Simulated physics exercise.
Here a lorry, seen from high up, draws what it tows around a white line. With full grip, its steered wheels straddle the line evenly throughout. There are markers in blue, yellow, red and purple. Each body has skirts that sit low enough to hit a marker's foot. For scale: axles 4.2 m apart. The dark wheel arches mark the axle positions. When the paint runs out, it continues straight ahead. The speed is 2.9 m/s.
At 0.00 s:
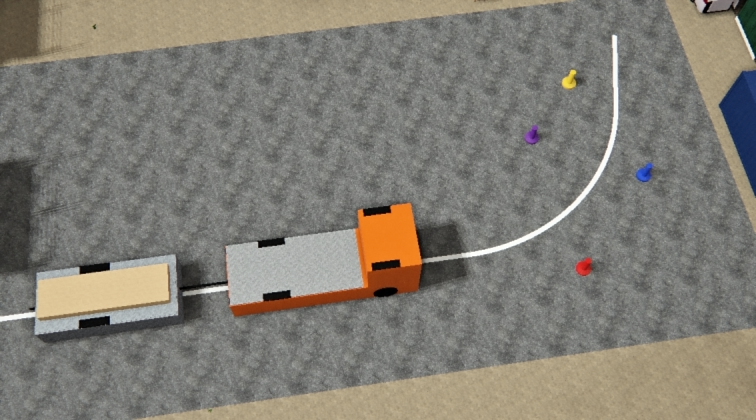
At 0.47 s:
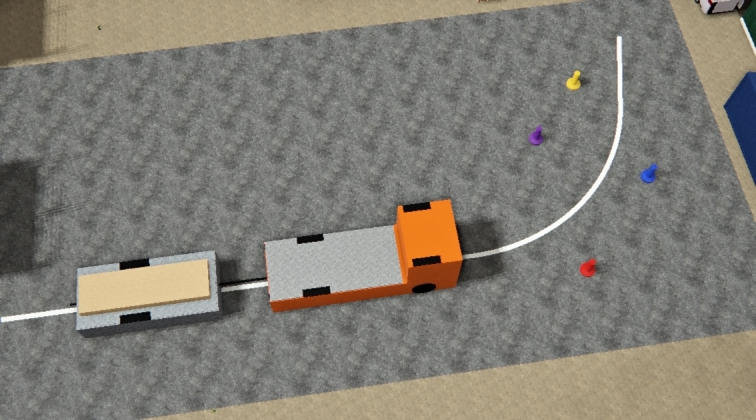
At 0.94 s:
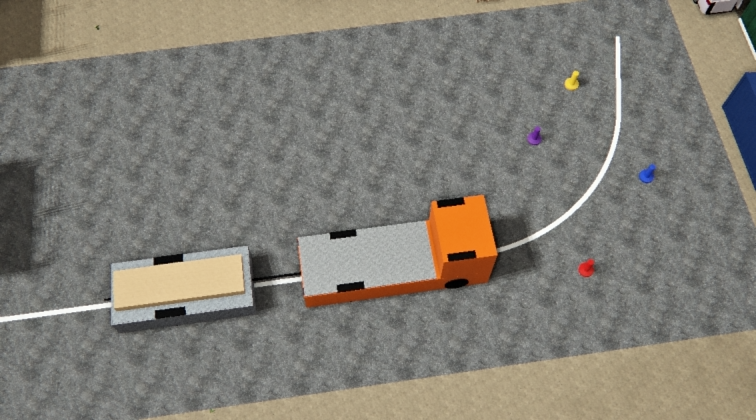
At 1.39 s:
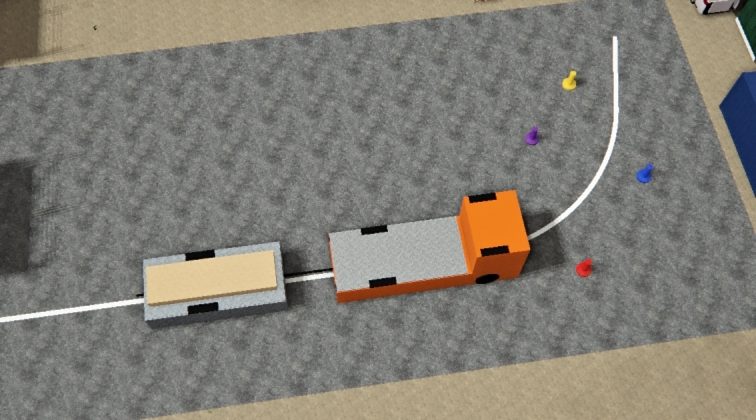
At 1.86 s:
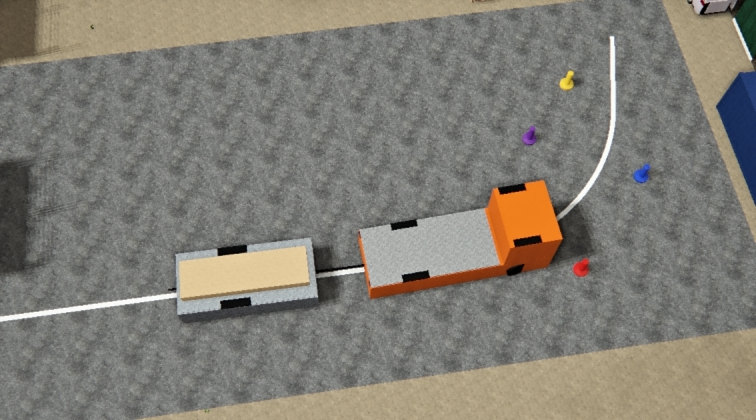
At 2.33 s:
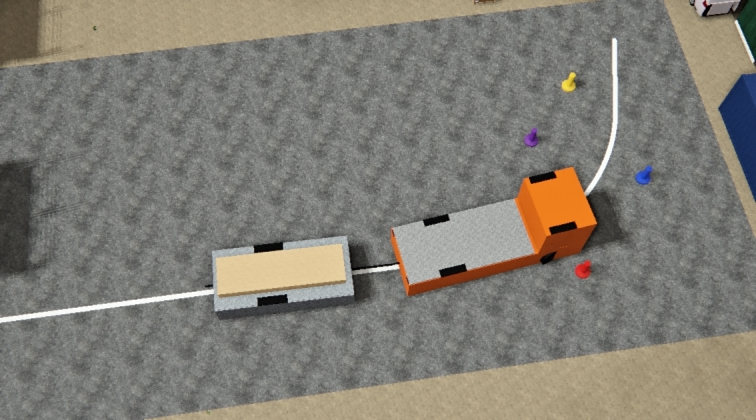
On a dark grey mat bordered by tan flooring, seen from high above, a white line runs from the left and curves up at the right. An orange lorry with a grey bed tows a grey trailer topped with a tan slab, left of yellow, purple, blue and red markers. The lorry rolls rightward along the line, then angles slightly upward beside the red marker, its trailer following.
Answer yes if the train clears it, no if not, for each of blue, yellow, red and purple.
Blue: No, yellow: No, red: Yes, purple: No.
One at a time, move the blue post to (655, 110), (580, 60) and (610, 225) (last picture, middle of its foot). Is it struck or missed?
The first place gets a hit, the second a hit, the third a hit.
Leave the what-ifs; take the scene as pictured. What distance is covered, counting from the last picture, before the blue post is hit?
After roughly 4.0 metres.
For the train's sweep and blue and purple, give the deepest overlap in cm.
For blue around 30, for purple around 10.
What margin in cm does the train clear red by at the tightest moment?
Spare for red: 40.
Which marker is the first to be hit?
First one: Blue.
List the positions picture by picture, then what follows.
The first picture shows nose (410, 250); last axle (94, 295); still straight; blue (645, 172), yellow (570, 80), red (585, 266), purple (533, 135); 1 trailer.
The second picture shows nose (449, 247); last axle (135, 290); still straight.
The third picture shows nose (481, 242); last axle (169, 286); still straight.
The fourth picture shows nose (512, 237); last axle (202, 281); still straight.
The fifth picture shows nose (541, 227); last axle (234, 276); turned 2°.
The sixth picture shows nose (572, 214); last axle (271, 273); turned 7°; blue (645, 175), yellow (570, 83), red (584, 269), purple (532, 138).
By 3.7 s, the last axle is at (367, 261) of the last picture, on the line; the lorry has hit blue.
By 4.1 s, the last axle is at (393, 256) of the last picture, on the line.
By 6.1 s, the last axle is at (506, 209) of the last picture, 115 cm off the line; the lorry has hit yellow.
By 7.0 s, the last axle is at (545, 173) of the last picture, 165 cm off the line; the trailer has hit purple.
By 11.1 s, the last axle is out of the picture, 40 cm off the line; 3 of 4 struck in all.
